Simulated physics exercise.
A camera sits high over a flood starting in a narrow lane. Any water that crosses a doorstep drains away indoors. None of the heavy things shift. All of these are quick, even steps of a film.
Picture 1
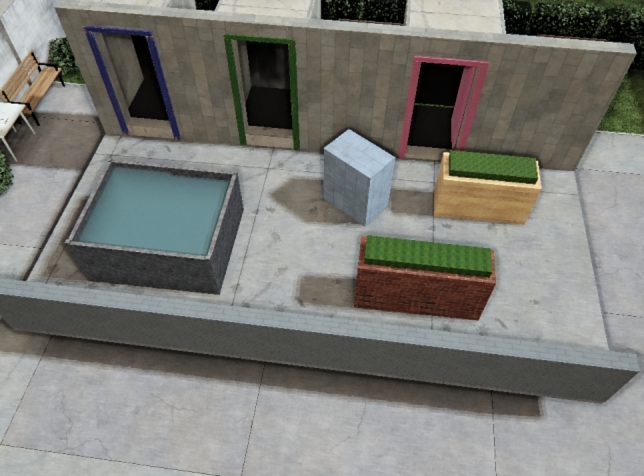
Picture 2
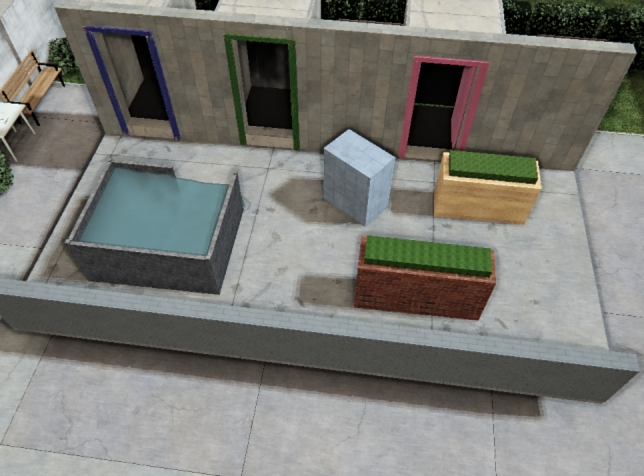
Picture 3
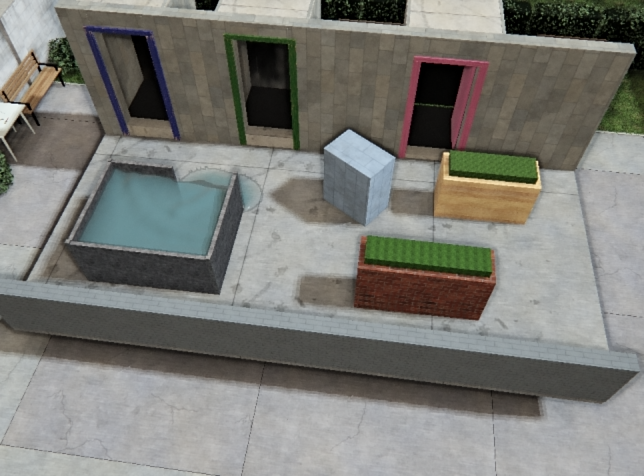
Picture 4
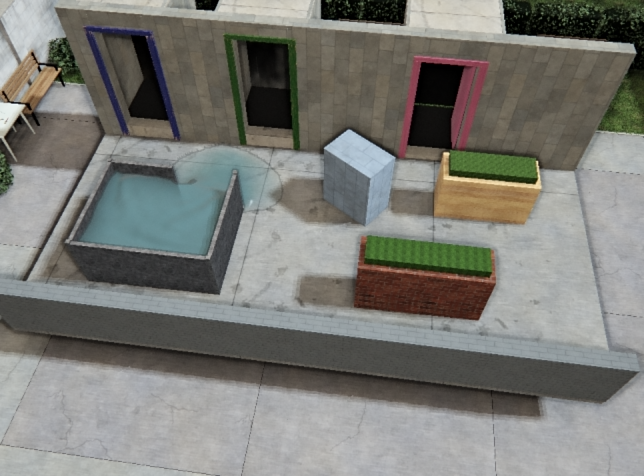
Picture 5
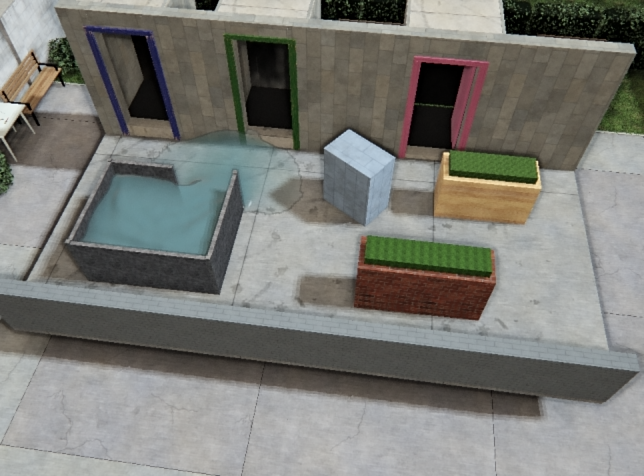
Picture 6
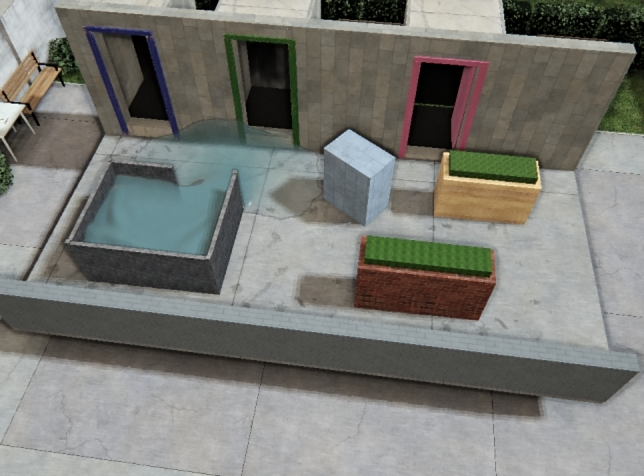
A large grey open tank stood still and full of blue-green water, then a gap appeared in its far side and water poured out, spreading across the paved floor towards the green-framed doorway.
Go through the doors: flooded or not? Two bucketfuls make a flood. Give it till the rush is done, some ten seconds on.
One by one: The blue door will get two buckets at most; the green door will get more than two buckets; the pink door will get two buckets at most.
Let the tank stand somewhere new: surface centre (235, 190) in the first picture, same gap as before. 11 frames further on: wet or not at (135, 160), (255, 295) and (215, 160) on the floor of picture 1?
In order, the three spots end up waterlogged, untouched and waterlogged.
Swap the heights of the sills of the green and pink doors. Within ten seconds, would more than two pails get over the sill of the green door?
Result for green door: It crosses the line.
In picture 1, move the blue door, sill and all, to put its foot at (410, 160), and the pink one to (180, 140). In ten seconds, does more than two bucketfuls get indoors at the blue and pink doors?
For blue it remains below, and for pink it ends up above.
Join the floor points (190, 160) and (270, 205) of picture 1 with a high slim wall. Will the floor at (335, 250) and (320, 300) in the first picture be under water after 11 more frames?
Submerged and submerged, in that order.
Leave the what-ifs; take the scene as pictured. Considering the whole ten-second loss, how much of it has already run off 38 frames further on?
My figure: 75 percent.
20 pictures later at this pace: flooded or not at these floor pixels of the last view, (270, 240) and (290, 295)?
The first spot is inundated and the second bone-dry.
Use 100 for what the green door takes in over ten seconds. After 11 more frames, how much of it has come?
That share would be near 85 %.
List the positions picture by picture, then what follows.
The open tank at (157, 209) is whole and still, in the first picture.
Water pours out on the open tank's far side and has run to (246, 208), in the second picture.
Water pours out on the open tank's far side and has run to a hidden place, in the third picture.
The front is at (218, 149), out from the gap on the open tank's far side, in the fourth picture.
Water pours out on the open tank's far side and has run to (186, 141), in the fifth picture.
Water pours out on the open tank's far side and has run to (156, 139), in the sixth picture.
A moment on, water covers 20 % of the floor; the blue door wet at the sill, nothing in, the green door over two buckets in, the pink door not reached.
Next, water covers 35 % of the floor; the blue door wet at the sill, nothing in, the green door far over two buckets in, the pink door wet at the sill, nothing in.
Then, water covers 50 % of the floor; the blue door wet at the sill, nothing in, the green door far over two buckets in, the pink door under two buckets in.
Later, water covers 65 % of the floor; the blue door wet at the sill, nothing in, the green door far over two buckets in, the pink door under two buckets in.
In the end, water covers 80 % of the floor; the blue door wet at the sill, nothing in, the green door far over two buckets in, the pink door under two buckets in.
